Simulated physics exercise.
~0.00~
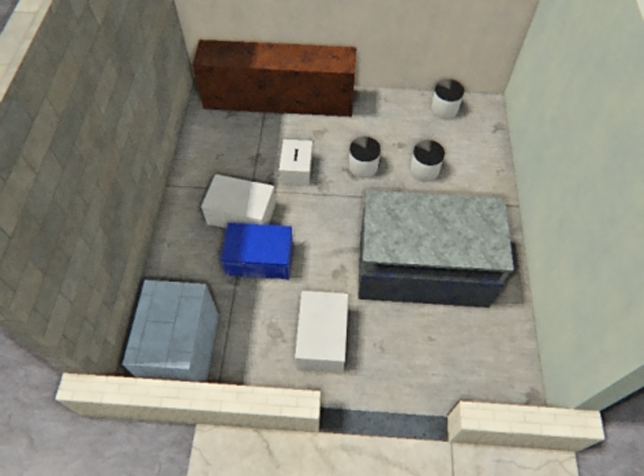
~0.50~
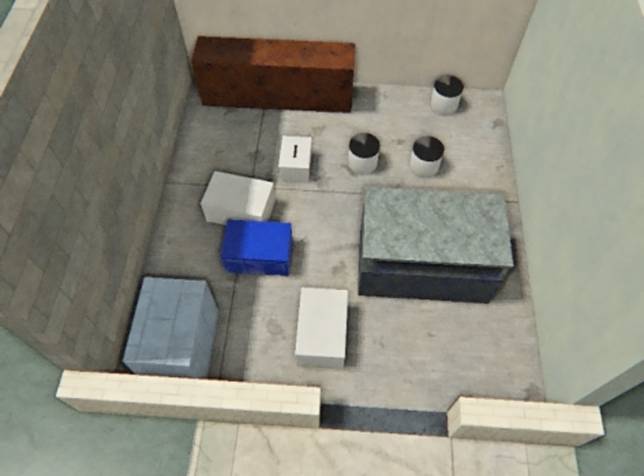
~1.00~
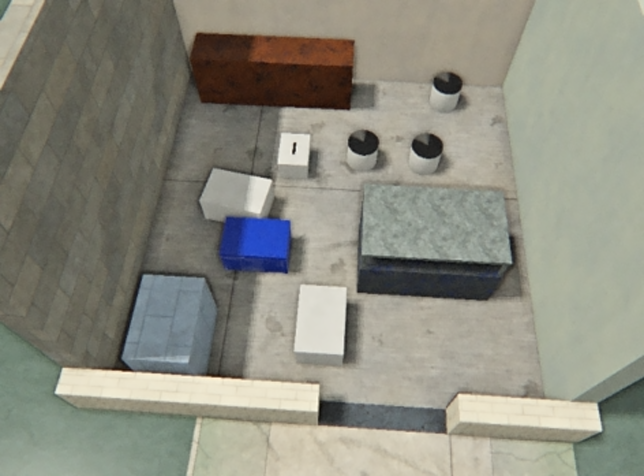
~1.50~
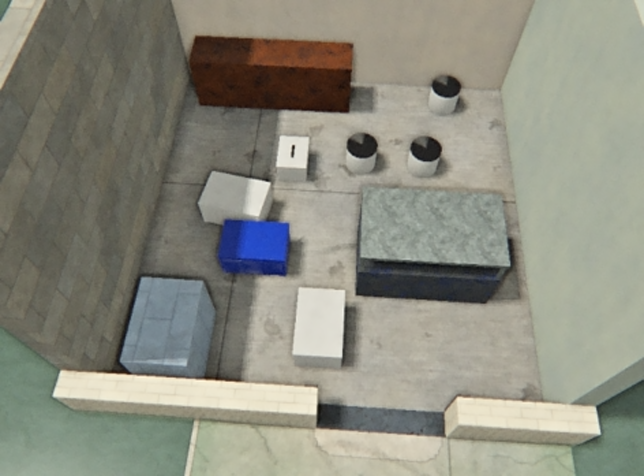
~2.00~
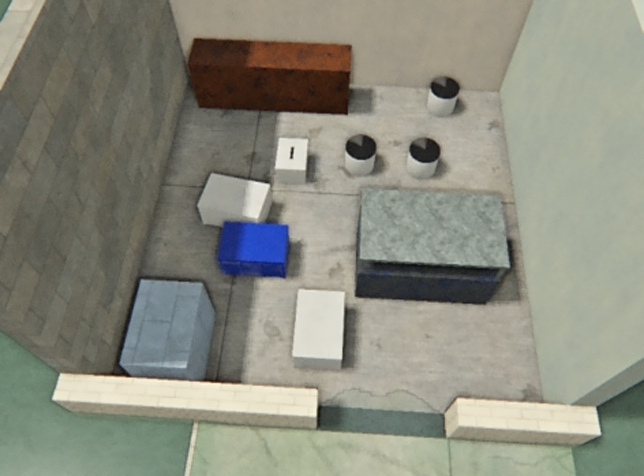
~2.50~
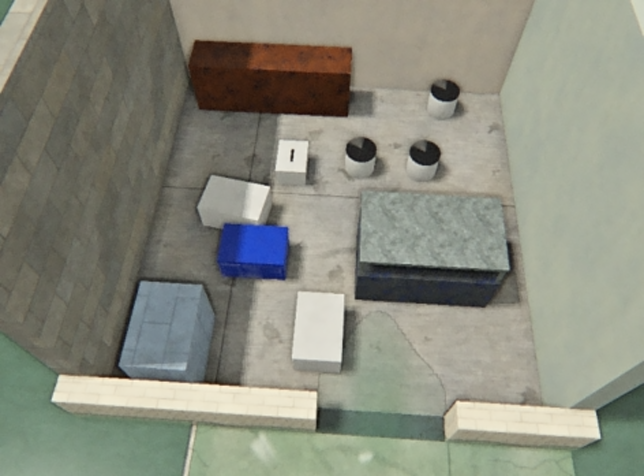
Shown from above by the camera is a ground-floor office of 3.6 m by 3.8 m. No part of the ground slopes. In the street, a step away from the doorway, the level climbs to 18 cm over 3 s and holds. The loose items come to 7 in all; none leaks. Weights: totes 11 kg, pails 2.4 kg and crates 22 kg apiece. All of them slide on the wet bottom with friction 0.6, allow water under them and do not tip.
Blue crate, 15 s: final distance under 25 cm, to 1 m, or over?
It'll show a moderate shift.
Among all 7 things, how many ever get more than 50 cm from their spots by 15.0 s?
I count 6 of them.
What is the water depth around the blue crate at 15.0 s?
The depth there is around 12 cm.
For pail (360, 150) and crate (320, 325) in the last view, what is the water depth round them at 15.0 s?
Depth approx. 11 cm / 9 cm.
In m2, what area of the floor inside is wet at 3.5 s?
Roughly 2.0 m2 of it is wet.
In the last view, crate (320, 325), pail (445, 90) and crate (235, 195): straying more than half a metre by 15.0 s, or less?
Above, above, below.
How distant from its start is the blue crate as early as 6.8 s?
Shift: About 0 cm.
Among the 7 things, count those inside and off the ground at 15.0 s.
It comes to 7.
After 3.5 s the blue crate is near (253, 244), 0.0 m from its start, aground; 0 afloat.
After 6.8 s the blue crate is near (253, 244), 0.0 m from its start, aground; 0 afloat.
After 11.0 s the blue crate is near (251, 239), 0.1 m from its start, aground; 4 afloat.
After 15.0 s the blue crate is near (181, 223), 0.7 m from its start, afloat; 7 afloat.
